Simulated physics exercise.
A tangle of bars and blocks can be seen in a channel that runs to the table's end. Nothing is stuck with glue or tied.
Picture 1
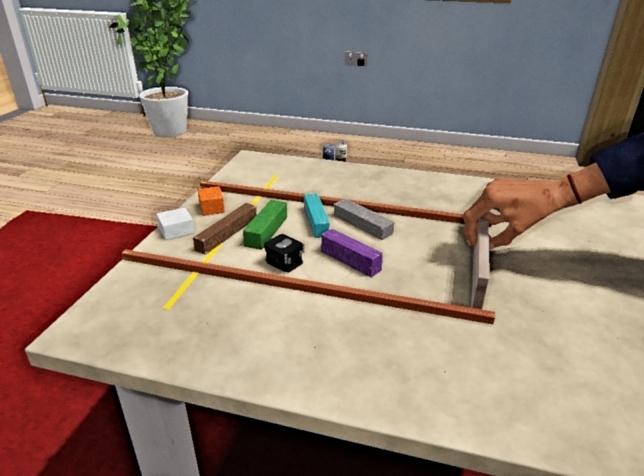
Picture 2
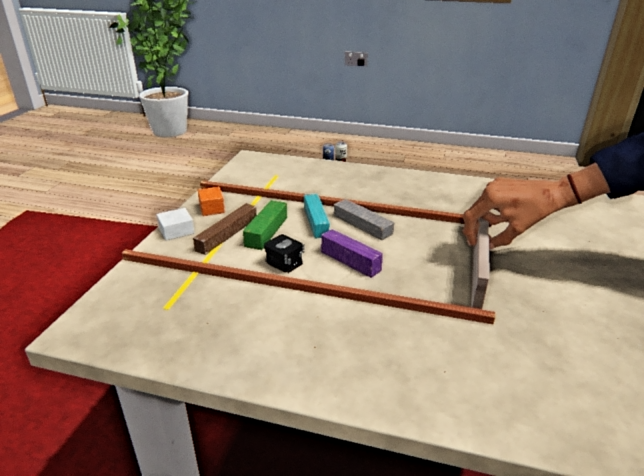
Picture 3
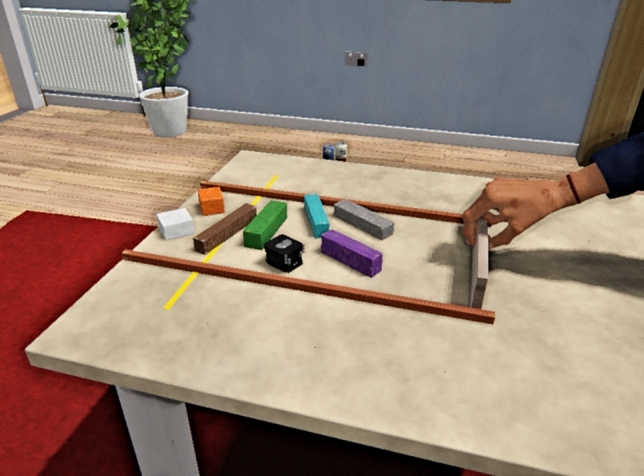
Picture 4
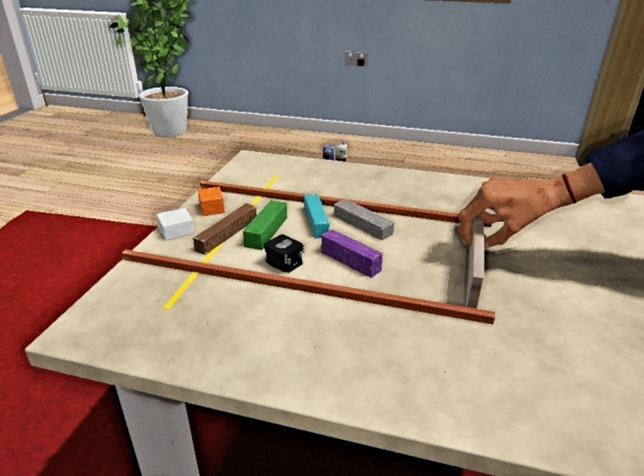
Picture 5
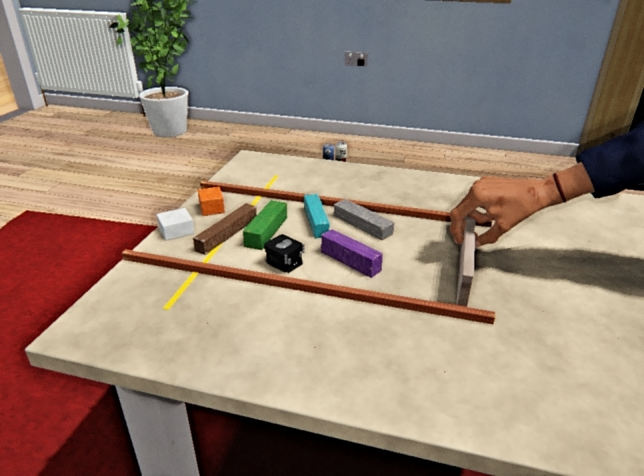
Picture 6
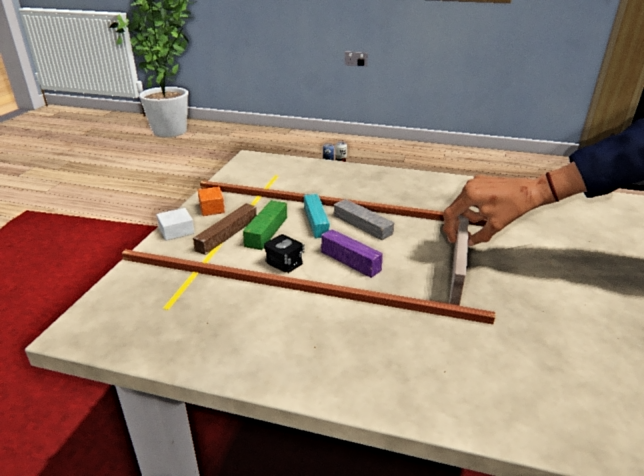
A hand slides an upright board slightly left toward the still, coloured bars and blocks.
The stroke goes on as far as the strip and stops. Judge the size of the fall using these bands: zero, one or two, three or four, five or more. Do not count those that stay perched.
One to two.
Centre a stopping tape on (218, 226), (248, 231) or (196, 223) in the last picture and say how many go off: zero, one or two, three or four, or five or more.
Per place, in order: One to two; no fall at all; three to four.
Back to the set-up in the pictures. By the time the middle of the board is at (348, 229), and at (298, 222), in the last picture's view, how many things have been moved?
The first number is 3, the next one 6.
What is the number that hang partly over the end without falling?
The number would be 2.
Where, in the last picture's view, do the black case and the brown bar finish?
The first comes to rest at (191, 249), and the second at (170, 228).
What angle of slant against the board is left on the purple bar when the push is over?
The angle is some 30°.
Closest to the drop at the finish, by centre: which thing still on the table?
It's the orange block that is foremost.
A little later, none off yet; white block at rest near (176, 224); orange block at rest near (211, 201); brown bar at rest near (227, 228).
When it is over, the number that fall off is one or two; down, white block.
